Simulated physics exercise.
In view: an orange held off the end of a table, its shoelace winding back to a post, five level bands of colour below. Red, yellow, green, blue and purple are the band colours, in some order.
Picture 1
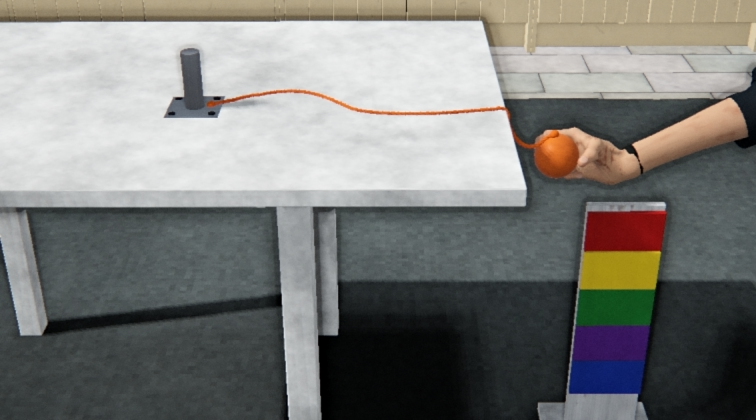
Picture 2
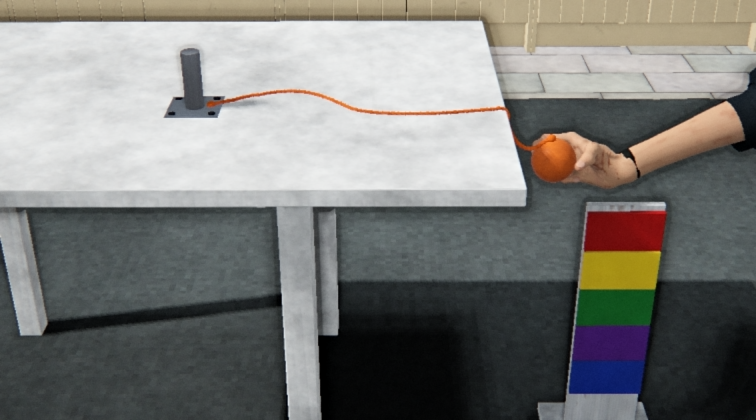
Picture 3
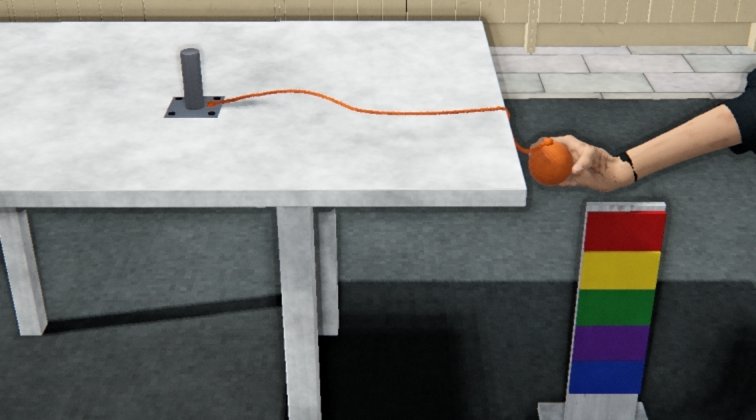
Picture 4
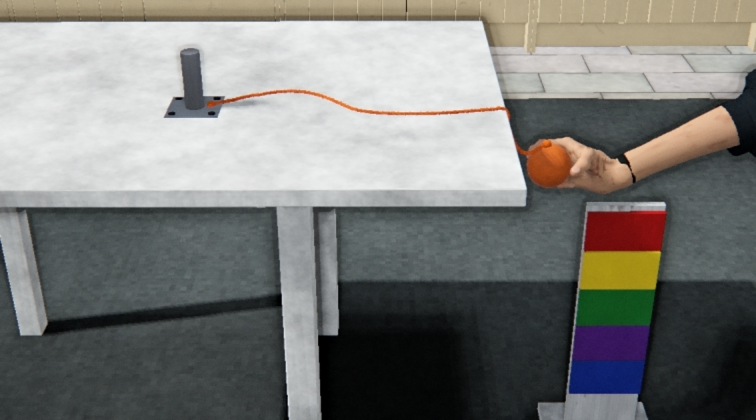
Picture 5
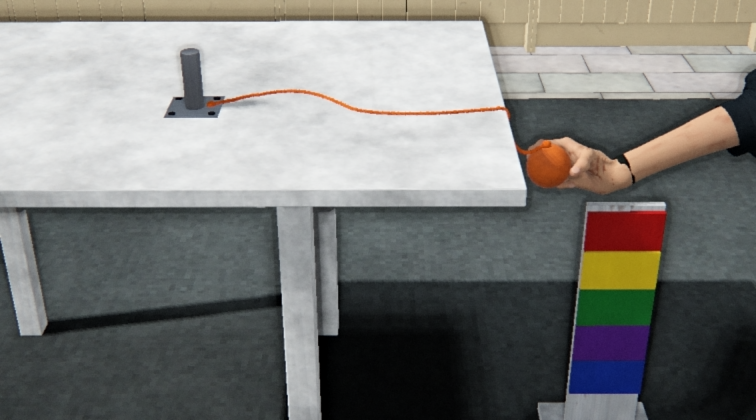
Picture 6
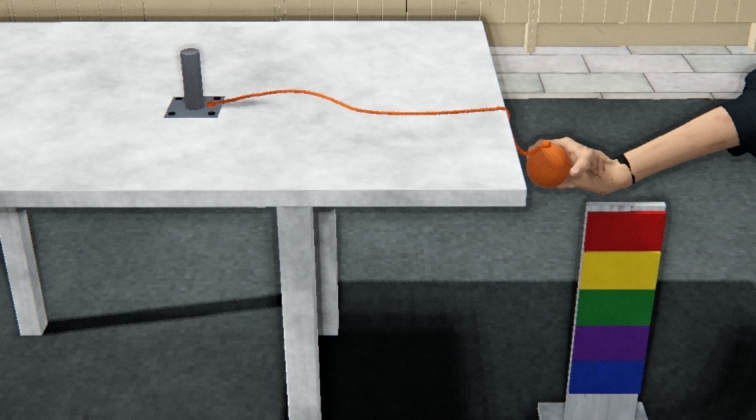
The clip shows a hand holding an orange ball on a cord just off the right end of a table, beside a board of coloured bands; the hand shifts slightly left and down, then stays still.
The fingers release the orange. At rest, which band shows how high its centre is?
The red band shows it.
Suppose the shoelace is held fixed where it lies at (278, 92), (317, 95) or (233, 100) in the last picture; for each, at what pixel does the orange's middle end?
Try by try, around (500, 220), (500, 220) and (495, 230).
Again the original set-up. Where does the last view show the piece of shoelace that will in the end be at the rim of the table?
(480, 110), give or take.
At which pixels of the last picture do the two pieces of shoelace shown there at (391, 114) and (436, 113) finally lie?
The first ends at (421, 106) and the second at (465, 106).
Soon after, orange near (495, 219); level with red.
Then, orange near (513, 229); level with red.
At rest, orange near (496, 232); level with red. Its middle rests at the red band.
